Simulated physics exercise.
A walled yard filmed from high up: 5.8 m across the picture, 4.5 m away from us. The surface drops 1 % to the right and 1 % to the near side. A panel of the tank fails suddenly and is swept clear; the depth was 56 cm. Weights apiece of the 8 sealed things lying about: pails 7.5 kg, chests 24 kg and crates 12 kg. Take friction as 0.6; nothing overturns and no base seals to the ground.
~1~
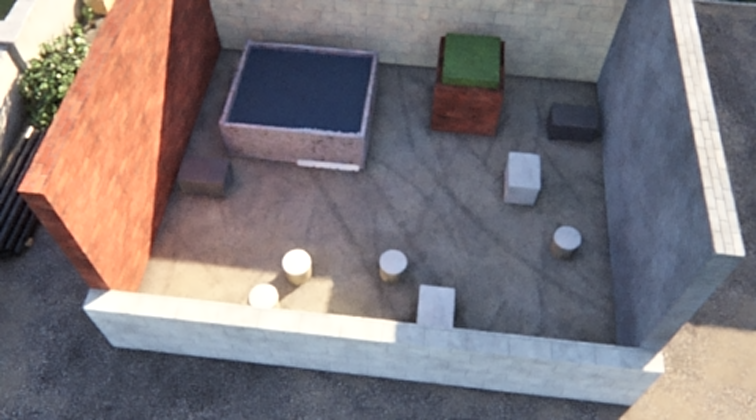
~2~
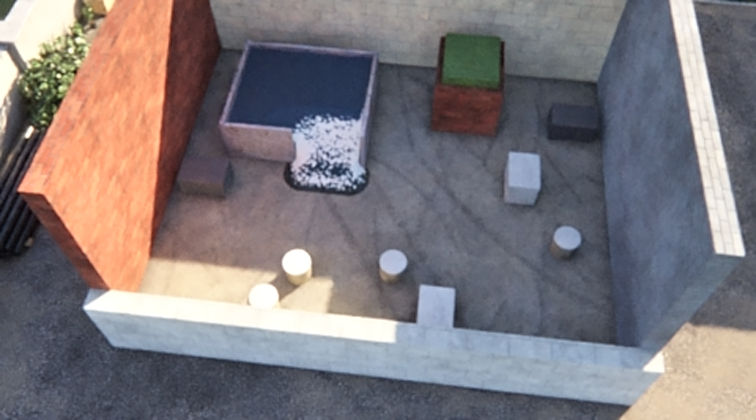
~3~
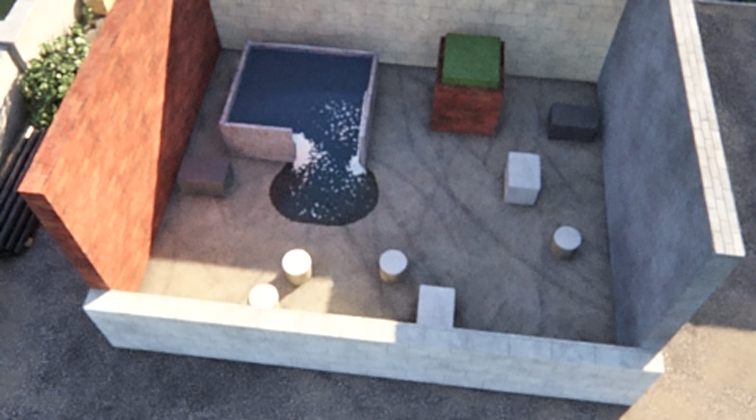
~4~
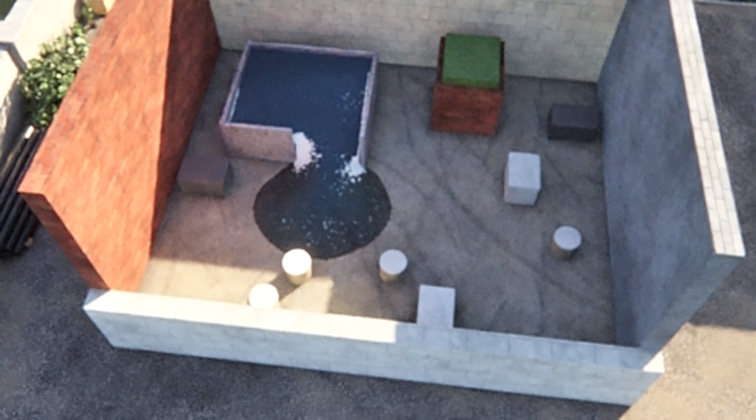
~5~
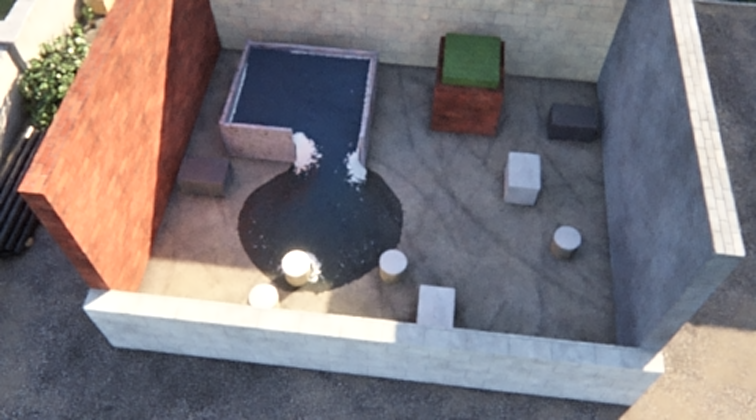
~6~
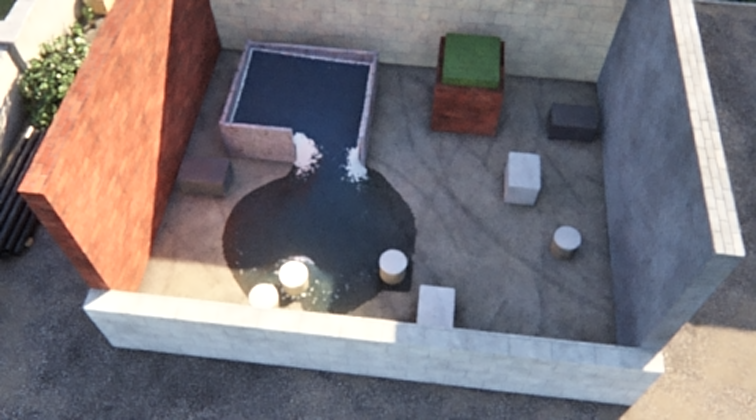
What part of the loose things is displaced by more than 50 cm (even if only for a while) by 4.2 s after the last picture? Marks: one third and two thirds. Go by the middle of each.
That comes to from one to two thirds.
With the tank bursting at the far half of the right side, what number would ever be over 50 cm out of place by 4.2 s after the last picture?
Then 2.
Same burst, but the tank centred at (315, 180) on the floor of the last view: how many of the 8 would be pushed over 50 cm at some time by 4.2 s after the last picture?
Then 7.
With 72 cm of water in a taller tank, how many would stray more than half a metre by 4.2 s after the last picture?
In that case 6 of them.
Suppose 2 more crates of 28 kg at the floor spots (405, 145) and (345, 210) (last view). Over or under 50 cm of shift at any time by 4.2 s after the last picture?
In that order: Under, more.
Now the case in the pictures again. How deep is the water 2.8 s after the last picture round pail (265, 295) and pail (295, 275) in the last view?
About 6 and 9 cm.
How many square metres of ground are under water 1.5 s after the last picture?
About 13 m2.
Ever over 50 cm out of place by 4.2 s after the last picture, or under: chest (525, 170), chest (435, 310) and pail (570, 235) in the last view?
In turn: Less, past it, past it.
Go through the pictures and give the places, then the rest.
The first picture shows a pail at (296, 262) rests on the ground; a pail at (568, 237), on the bottom; water covers 2.6 m2; 0 of 8 have shifted.
The second picture shows a pail at (296, 262) rests on the ground; a pail at (568, 237) rests on the ground; water covers 3.1 m2; 0 of 8 have shifted.
The third picture shows a pail at (296, 262) rests on the ground; a pail at (568, 237), on the bottom; water covers 3.8 m2; 0 of 8 have shifted.
The fourth picture shows a pail at (296, 262), on the bottom; a pail at (568, 237), on the bottom; water covers 4.6 m2; 0 of 8 have shifted.
The fifth picture shows a pail at (296, 263), on the bottom; a pail at (568, 237), on the bottom; water covers 5.6 m2; 0 of 8 have shifted.
The sixth picture shows a pail at (293, 274) rests on the ground, 16 cm from its start; a pail at (568, 237) rests on the ground; water covers 6.5 m2; 1 of 8 have shifted.
Then, 0.4 s after the last picture 1 of 8 are over 50 cm from their spots; 0 afloat.
Then, 1.5 s after the last picture 3 of 8 are over 50 cm from their spots; 2 afloat.
Then, 2.8 s after the last picture 3 of 8 are over 50 cm from their spots; 2 afloat.
Then, 4.2 s after the last picture 4 of 8 are over 50 cm from their spots, and 5 have been at some point; 3 afloat.
